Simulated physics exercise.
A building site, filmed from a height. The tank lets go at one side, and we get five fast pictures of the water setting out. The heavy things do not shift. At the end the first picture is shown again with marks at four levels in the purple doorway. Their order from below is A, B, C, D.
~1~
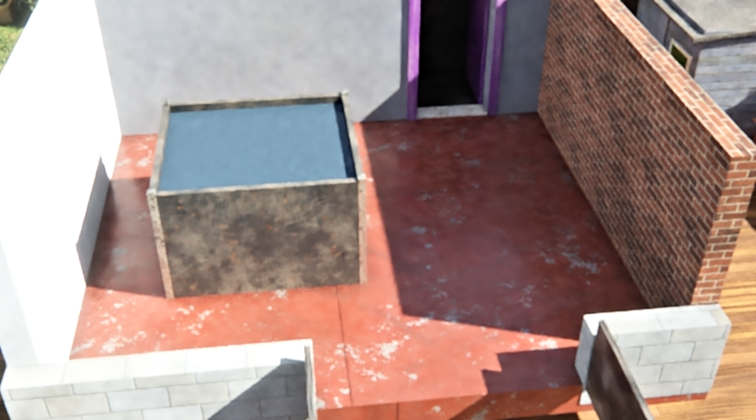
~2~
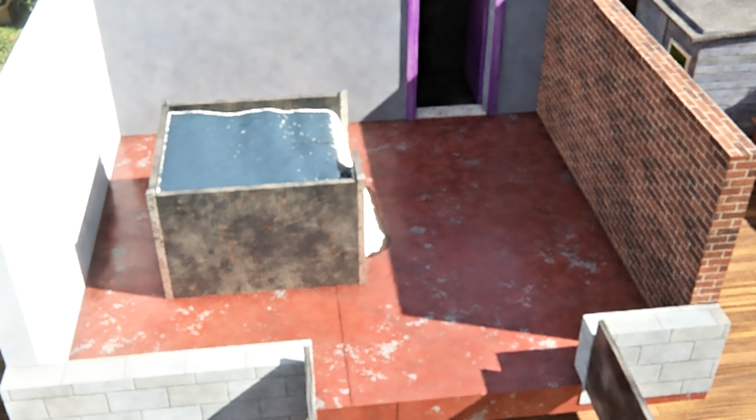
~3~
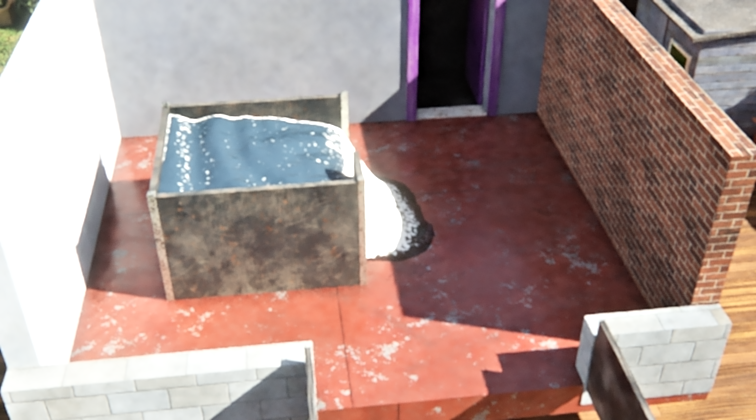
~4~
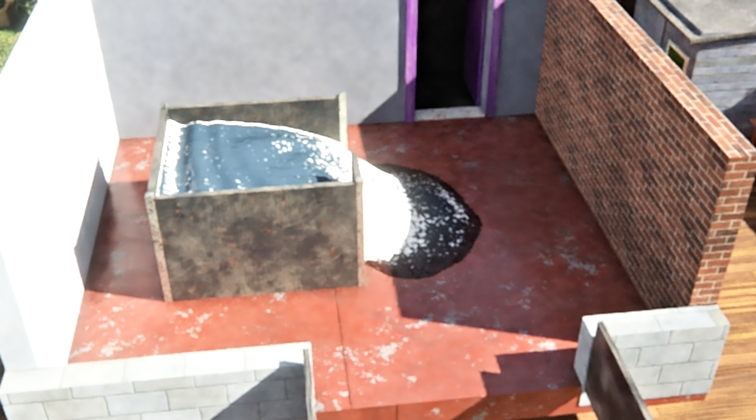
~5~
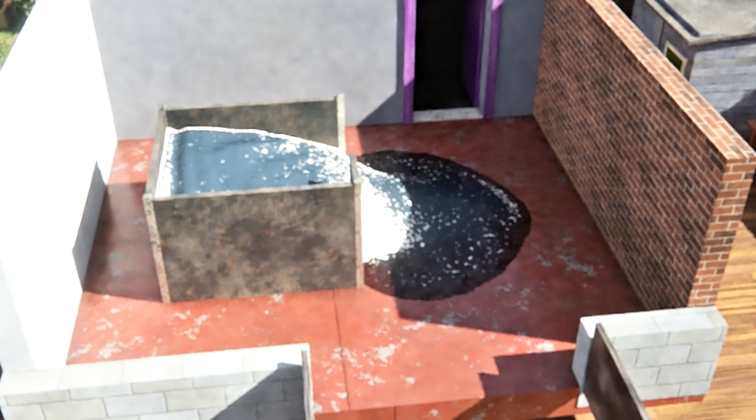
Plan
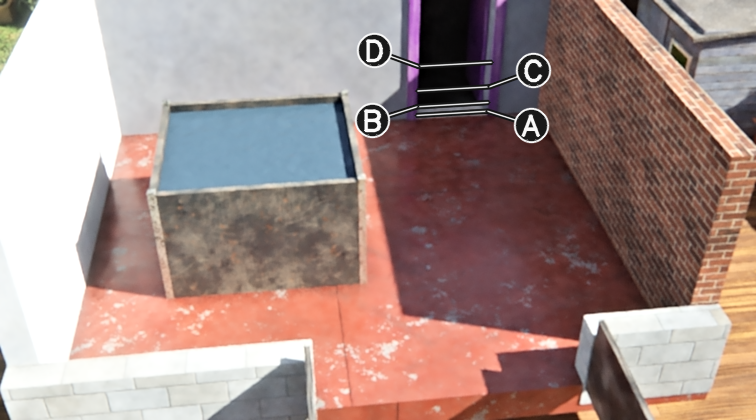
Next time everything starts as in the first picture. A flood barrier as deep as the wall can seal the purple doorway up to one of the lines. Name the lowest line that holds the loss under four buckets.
That is mark C.
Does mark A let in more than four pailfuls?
Yes, that goes wrong.
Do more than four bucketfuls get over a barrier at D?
No, not at all.
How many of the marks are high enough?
Two of the four.
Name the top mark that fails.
It is B.
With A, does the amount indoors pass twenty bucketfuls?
Yes.
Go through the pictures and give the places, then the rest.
Water in the tank at rest, its middle at (258, 147); foot of the purple doorway at (452, 117); open gate at (450, 323), in the first frame.
In the second frame, 2 % of the ground under water, visible out to (375, 249).
In the third frame, 5 % of the ground under water, visible out to (418, 247).
In the fourth frame, 10 % of the ground under water, visible out to (470, 229).
In the fifth frame, 18 % of the ground under water, visible out to (522, 220).
In white, A at (452, 113); B at (452, 104); C at (453, 88); D at (455, 64); from the bottom up A, B, C, D.
For mark A, dozens of bucketfuls pour in.
For mark B, about 11 bucketfuls get in.
For mark C, a splash gets over, under a bucket.
For mark D, nothing gets over.
